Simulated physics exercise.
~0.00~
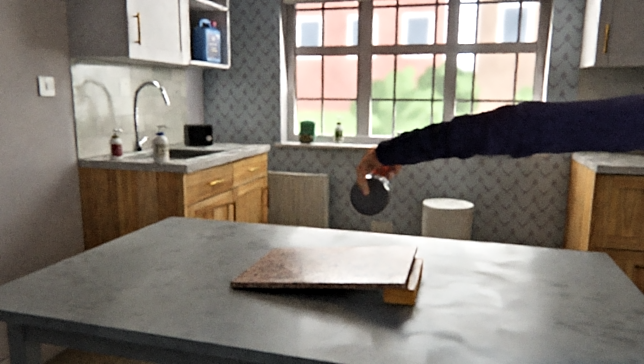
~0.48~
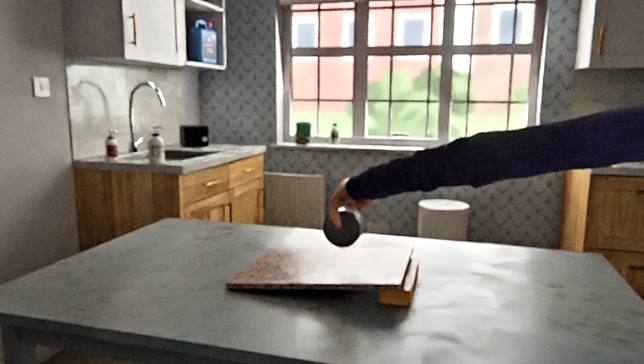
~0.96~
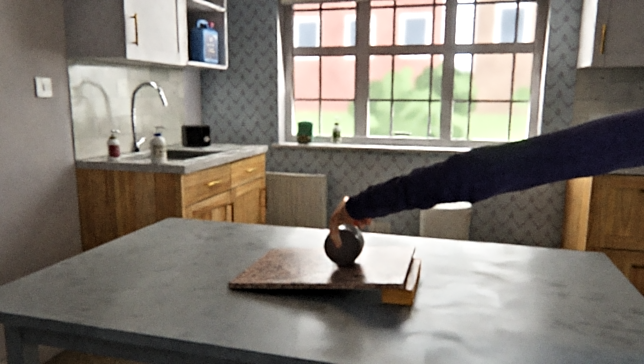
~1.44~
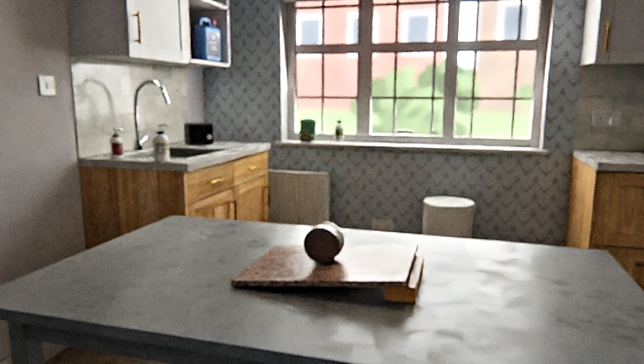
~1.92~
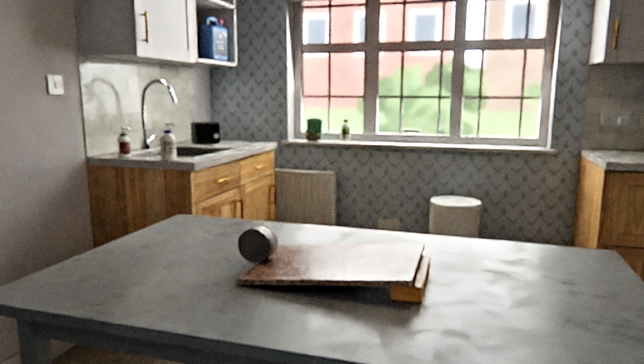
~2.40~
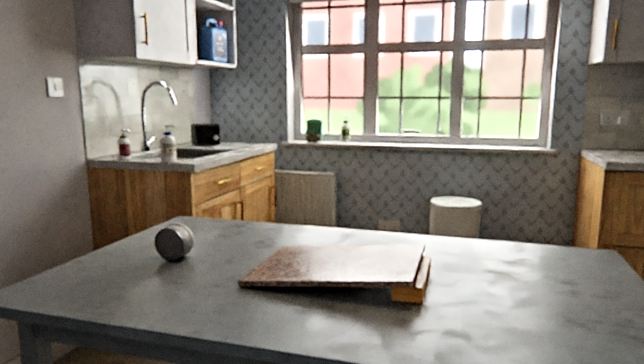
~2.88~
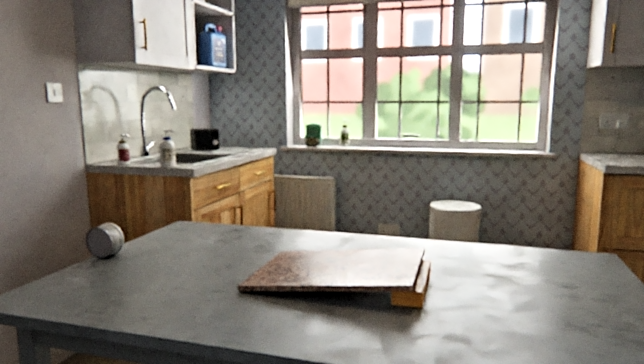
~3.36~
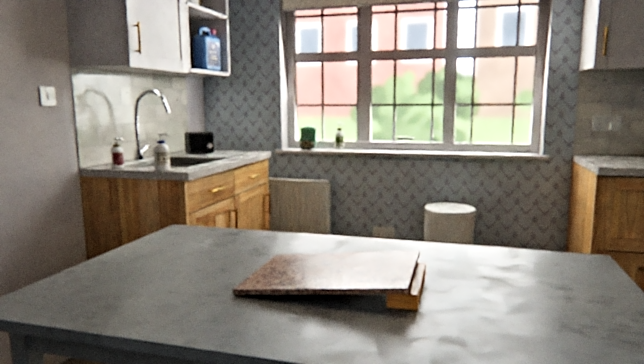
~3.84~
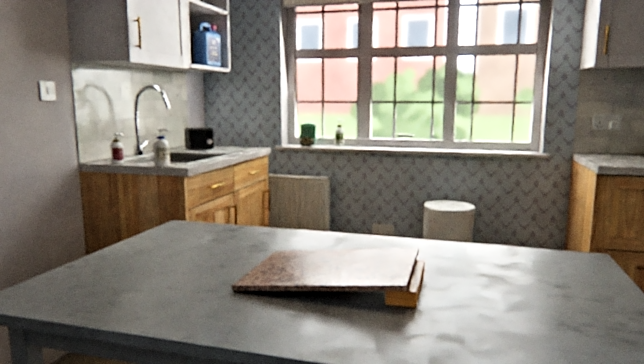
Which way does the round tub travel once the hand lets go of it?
It travels to the left, down the sloping board and on across the table.
The clip opens in a kitchen, where a dark-sleeved arm reaches in from the right, holding a small round tub above a board propped on a wooden block on a grey table. The hand moves left and lowers the tub onto the sloping board. It then lets go and draws back out of view. The tub rolls left down the board, comes off its low end and keeps going across the tabletop towards the far left side. By the end, the tub is out of sight, and the board still rests on its block.
